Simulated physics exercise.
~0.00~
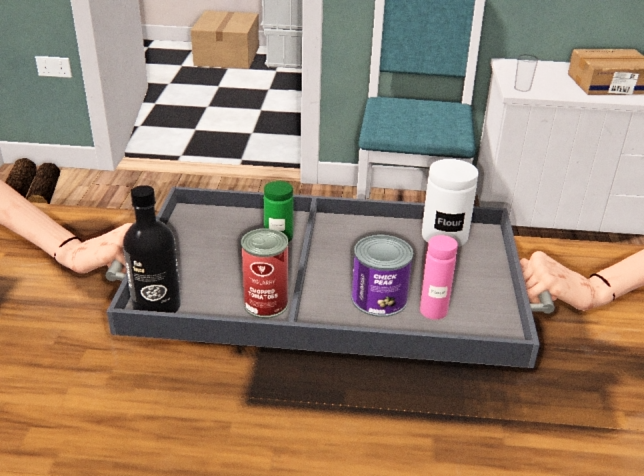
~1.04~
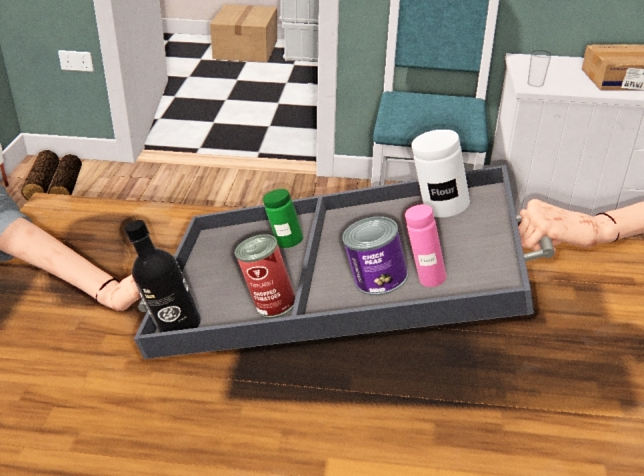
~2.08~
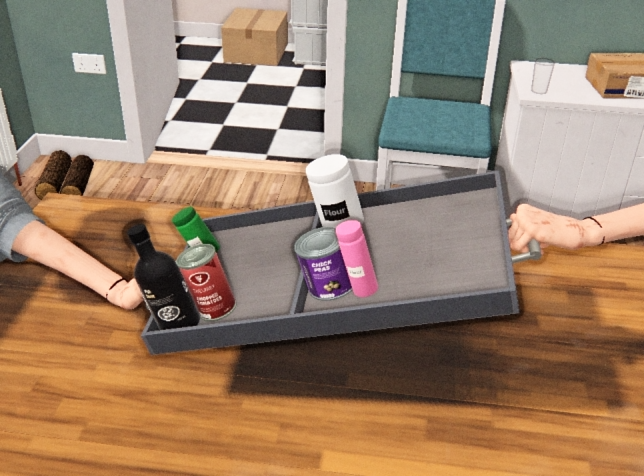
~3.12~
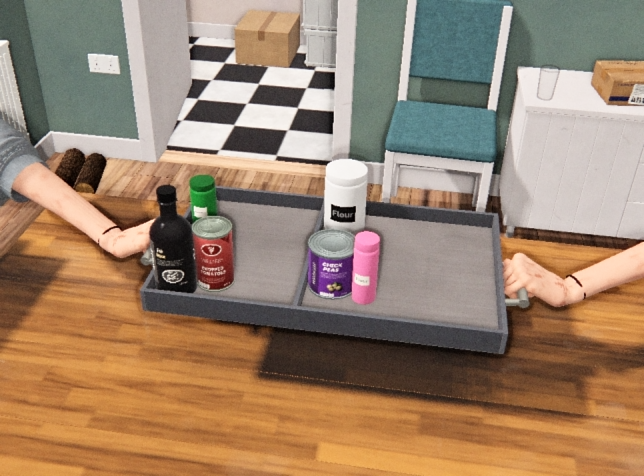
At the start, two hands hold a level gray tray above a wooden floor, carrying a black bottle, a red tin, a green shaker, a purple tin, a pink shaker and a white jar labeled as flour. The hands then tip the tray so its left side drops, and the items lean and begin shifting left. With the tray still slanted, the red tin and green shaker slide up near the bottle, while the other three gather by the cross bar. Finally, the hands bring the tray back to roughly level, with everything standing upright in two clusters.
